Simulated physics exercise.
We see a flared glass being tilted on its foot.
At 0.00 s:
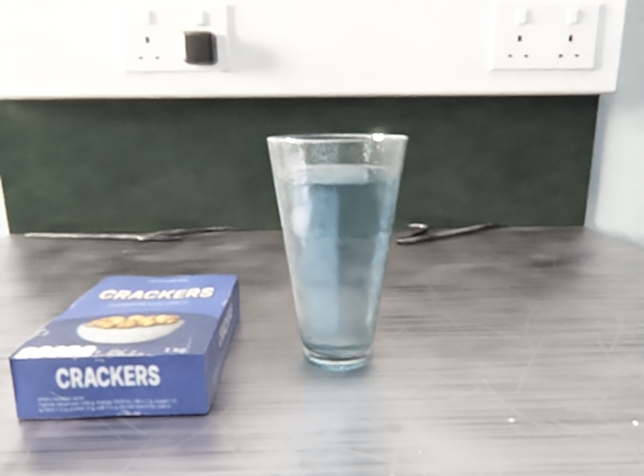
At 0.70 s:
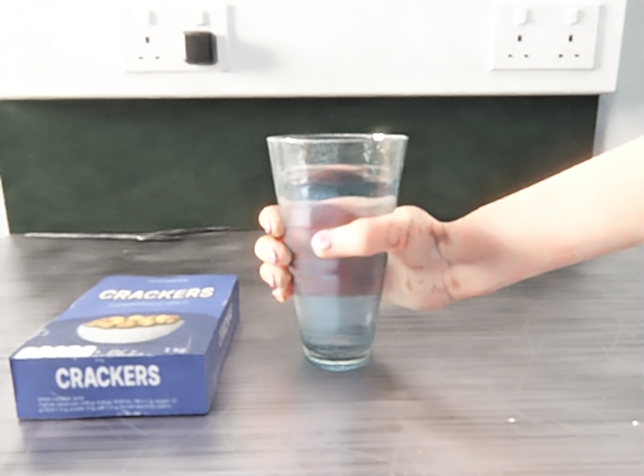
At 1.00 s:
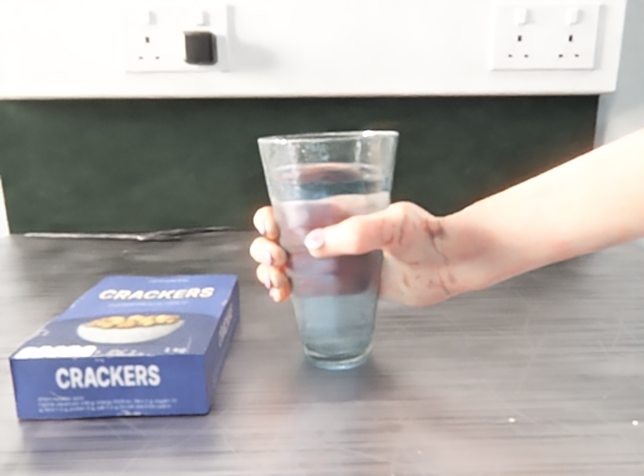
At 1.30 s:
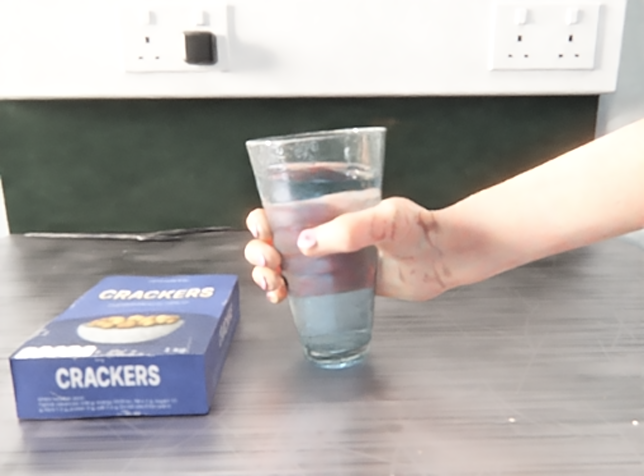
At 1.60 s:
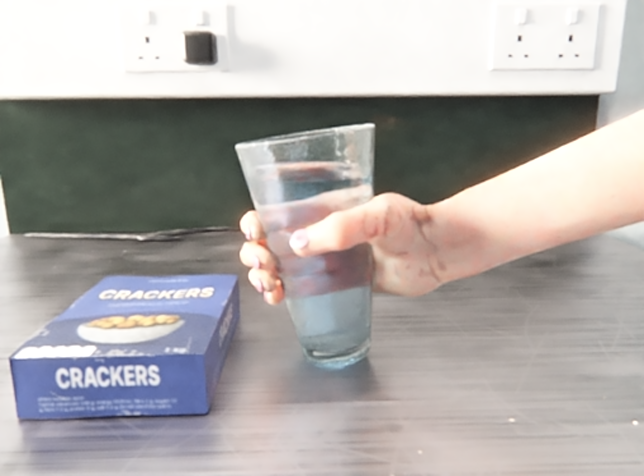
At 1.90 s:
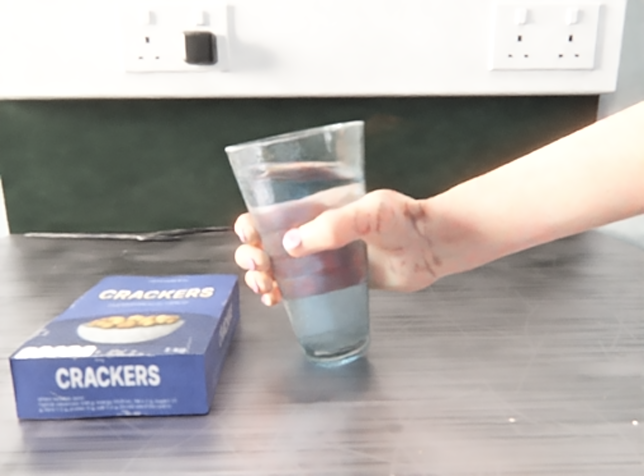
A tall, flared clear glass, about three quarters full of water, stands at the centre of a dark tabletop, seen from the front and slightly above. A blue crackers packet lies to its left, with white wall sockets above a dark green panel behind. A hand reaches in from the right, grips the glass and gradually tilts its top left towards the packet, while the camera stays still.
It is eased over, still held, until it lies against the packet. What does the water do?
The flared glass spills.
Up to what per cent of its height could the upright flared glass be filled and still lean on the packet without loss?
Near 70 in a hundred.
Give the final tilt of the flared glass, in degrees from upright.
Near 45 degrees.
After 2.5 s, the flared glass leans by about 25°; nothing has left it.
After 3.1 s, the flared glass leans by about 40°; some has gone over its rim; nearly all of the water is inside.
After 4.5 s, the flared glass leans by about 45°, against the packet; some has gone over its rim; about three quarters of the water is inside.
